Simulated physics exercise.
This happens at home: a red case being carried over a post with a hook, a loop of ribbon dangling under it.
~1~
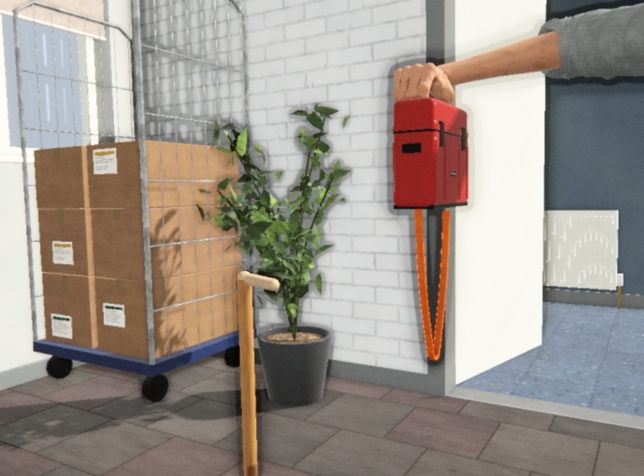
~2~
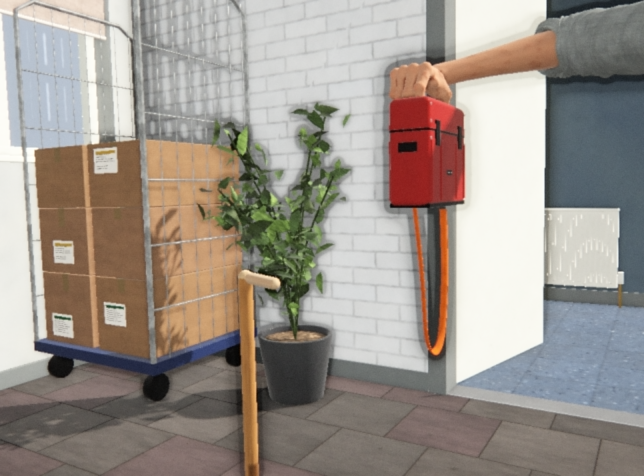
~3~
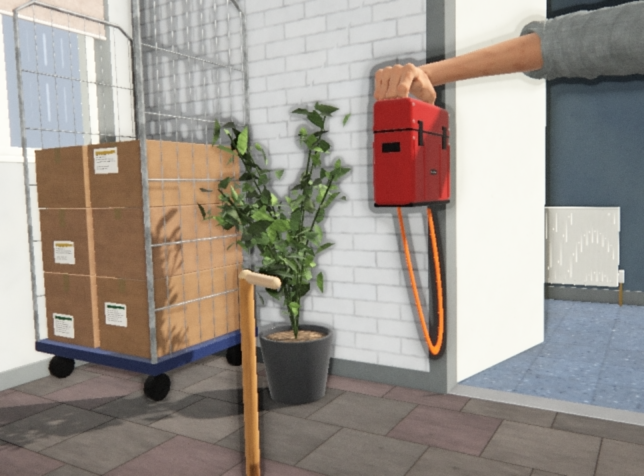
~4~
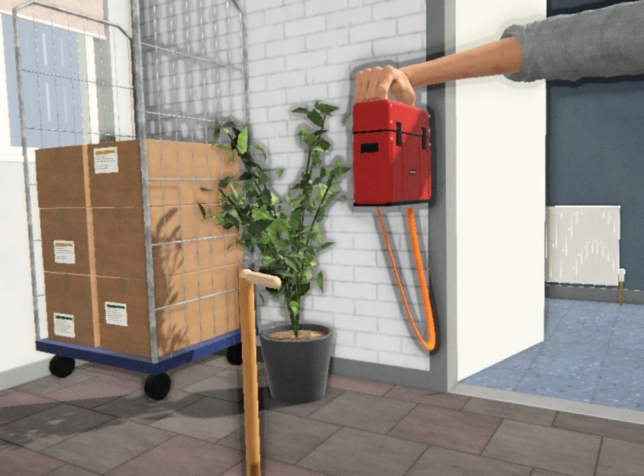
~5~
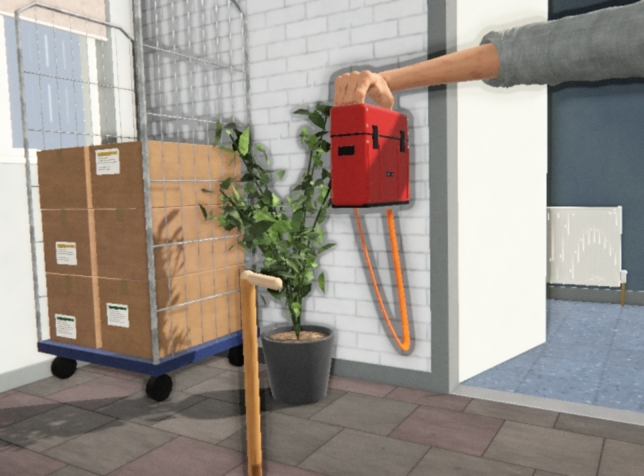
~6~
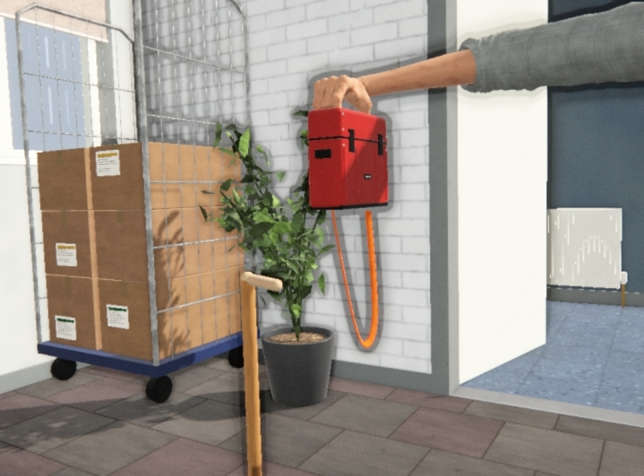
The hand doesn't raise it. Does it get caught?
Yes.
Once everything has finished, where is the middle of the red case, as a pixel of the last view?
It finishes at (175, 171).
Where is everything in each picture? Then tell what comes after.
The first frame shows red case (433, 156); hook tip (273, 285).
The second frame shows red case (430, 155); bottom of the loop (434, 352).
The third frame shows red case (414, 155).
The fourth frame shows red case (394, 155); bottom of the loop (429, 347).
The fifth frame shows red case (372, 158).
The sixth frame shows red case (350, 161); bottom of the loop (366, 345); hook tip (276, 285); hook points towards it, loop hangs below the hook.
Then, 0.60 s later than the last view, case over the post near (266, 166).
Then, 1.16 s later than the last view, case past the post near (199, 169).
Finally, case past the post near (175, 171); loop tight round the post, hand stopped. The red case gets caught.
